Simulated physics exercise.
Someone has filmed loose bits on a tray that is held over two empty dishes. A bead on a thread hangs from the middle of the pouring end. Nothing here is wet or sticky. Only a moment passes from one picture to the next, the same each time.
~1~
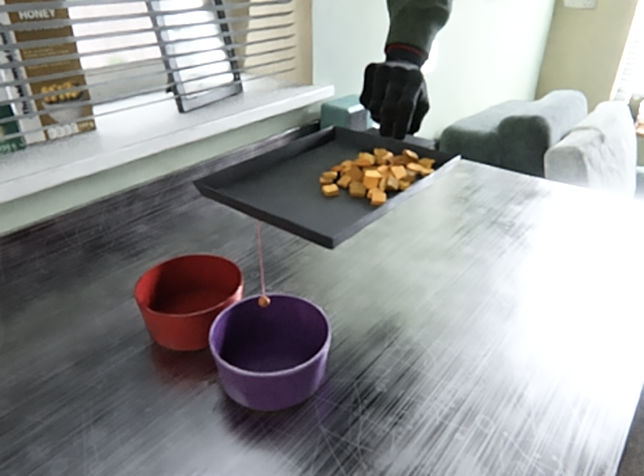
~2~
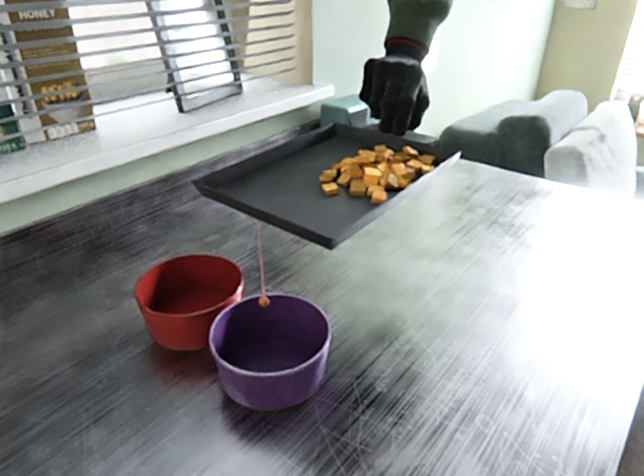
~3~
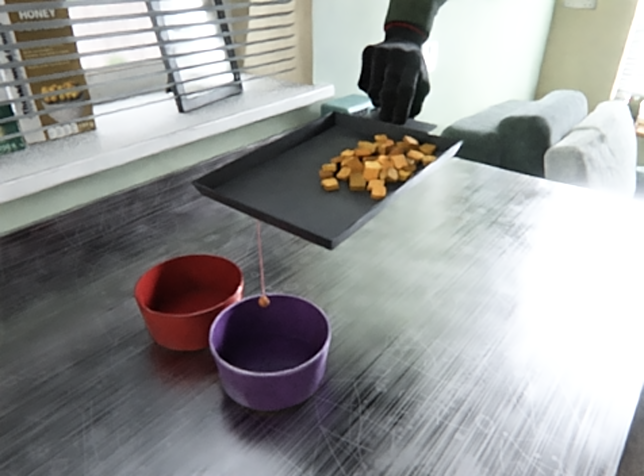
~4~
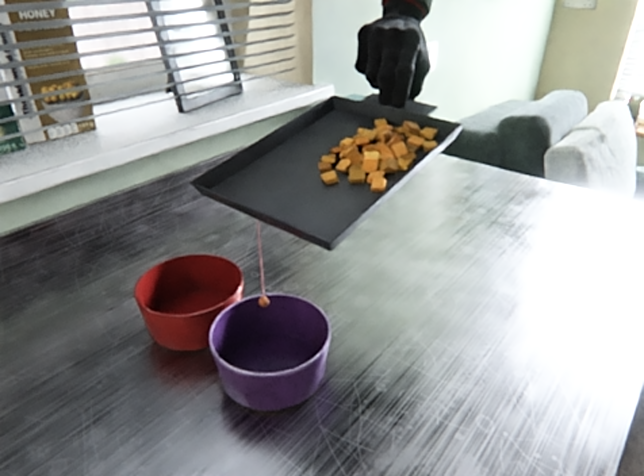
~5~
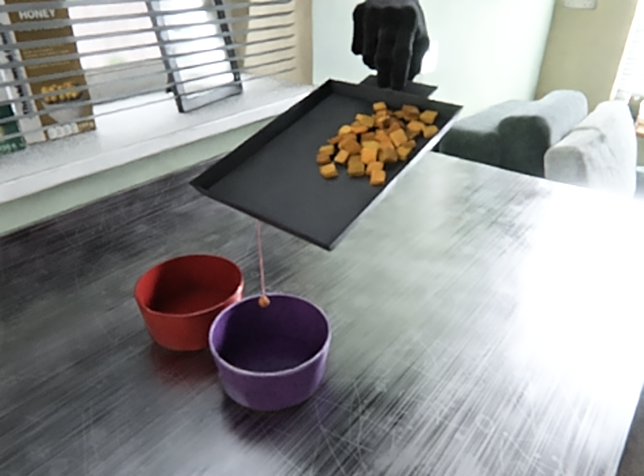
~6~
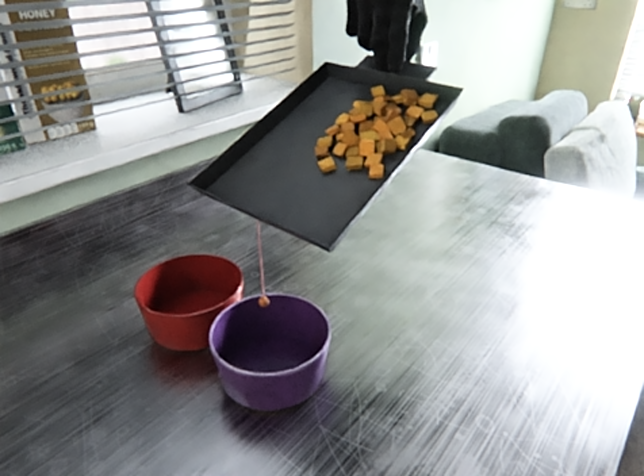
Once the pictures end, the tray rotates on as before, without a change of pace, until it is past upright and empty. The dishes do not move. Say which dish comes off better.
The right dish gets more.
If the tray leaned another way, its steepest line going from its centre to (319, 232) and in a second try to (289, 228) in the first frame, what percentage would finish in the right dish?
Near 40 % and 40 %.
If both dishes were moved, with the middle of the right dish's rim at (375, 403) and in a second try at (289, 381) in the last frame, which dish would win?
At the first place the dish on the left, at the second the right one.
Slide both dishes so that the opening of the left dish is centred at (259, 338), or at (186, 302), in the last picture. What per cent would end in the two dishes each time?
Near 60 % and 80 %.
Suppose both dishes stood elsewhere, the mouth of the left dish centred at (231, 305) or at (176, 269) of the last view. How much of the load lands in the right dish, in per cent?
About 40 and 30 per cent.
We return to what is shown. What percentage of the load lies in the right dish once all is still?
Close to 50 per cent.
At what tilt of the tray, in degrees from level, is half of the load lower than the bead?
At some 85 degrees.
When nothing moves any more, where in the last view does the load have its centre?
At about (257, 397).
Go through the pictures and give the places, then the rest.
In the first picture, corners of the pouring end at (201, 181) and (331, 232), level; middle of the load at (372, 173), cereal squares; left dish at (148, 324); right dish at (228, 381); bead on its thread at (264, 302).
In the second picture, corners of the pouring end at (201, 181) and (331, 233), level; middle of the load at (372, 170).
In the third picture, corners of the pouring end at (200, 181) and (330, 234), tipped barely, level across its low end; middle of the load at (372, 163).
In the fourth picture, corners of the pouring end at (199, 181) and (329, 235), tipped a little, level across its low end; middle of the load at (371, 152).
In the fifth picture, corners of the pouring end at (197, 181) and (328, 237), tipped clearly, level across its low end; middle of the load at (370, 141).
In the sixth picture, corners of the pouring end at (196, 182) and (327, 239), tipped clearly, level across its low end; middle of the load at (368, 130); left dish at (148, 324); right dish at (228, 381).
Soon, tray tipped steeply; nearly all on the tray; a small part in the air.
A while on, tray tipped past a quarter turn; about a quarter on the tray; about a quarter in the right dish; about half outside both; a small part in the air.
Towards the end, tray tipped past a quarter turn; about half in the right dish; a stray few in the left dish; about half outside both.
Finally, tray tipped past a quarter turn; about half in the right dish; a stray few in the left dish; about half outside both.
